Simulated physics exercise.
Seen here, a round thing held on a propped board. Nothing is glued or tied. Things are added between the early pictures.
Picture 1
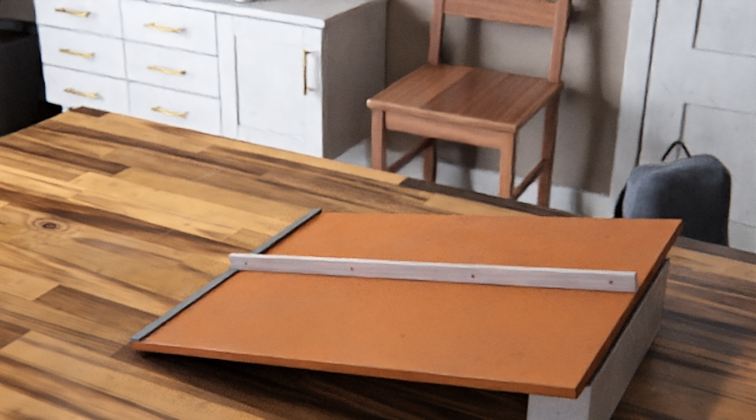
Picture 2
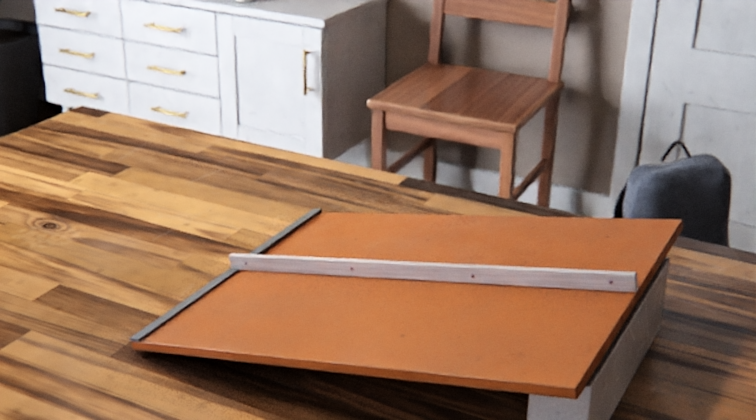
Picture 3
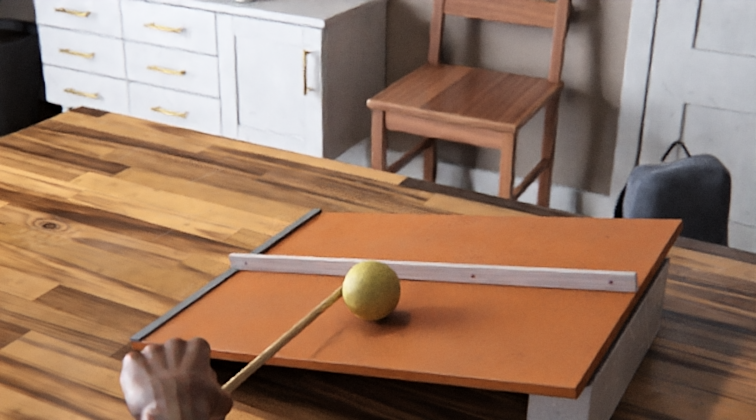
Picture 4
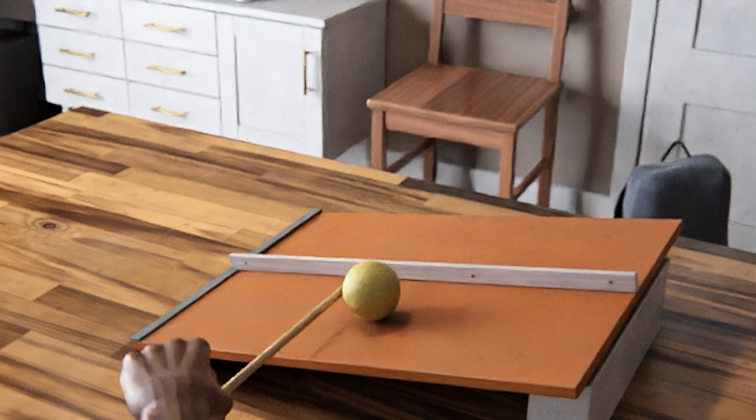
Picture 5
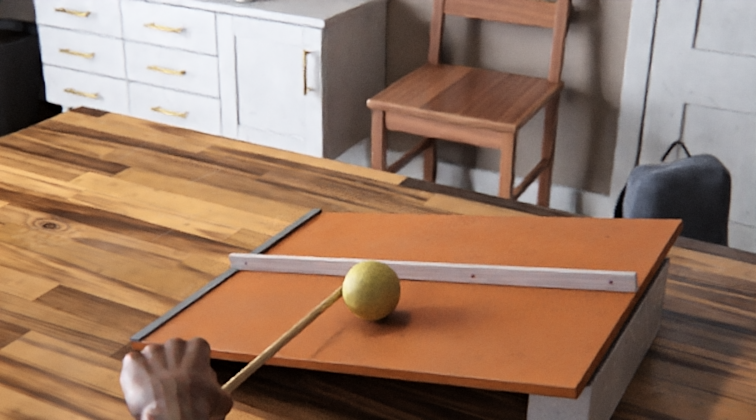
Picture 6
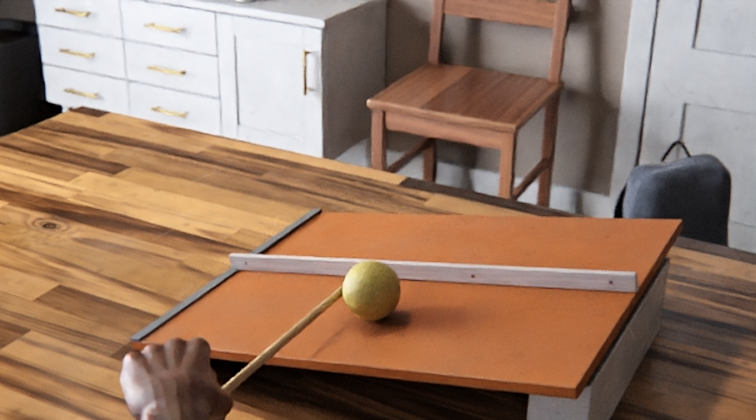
Yellow ball and a hand with a thin stick appearing on a tilted orange board, then staying still against the slope.
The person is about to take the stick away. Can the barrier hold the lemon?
Outcome: The lemon runs past the strip.
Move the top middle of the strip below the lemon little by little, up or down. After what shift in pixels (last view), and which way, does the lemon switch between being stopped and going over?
About 12 pixels up.
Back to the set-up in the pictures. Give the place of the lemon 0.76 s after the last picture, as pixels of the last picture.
Roughly at (128, 274).
Then, 0.76 s later than the last frame, lemon off the board near (128, 274).
When it is over, the lemon goes over the end.
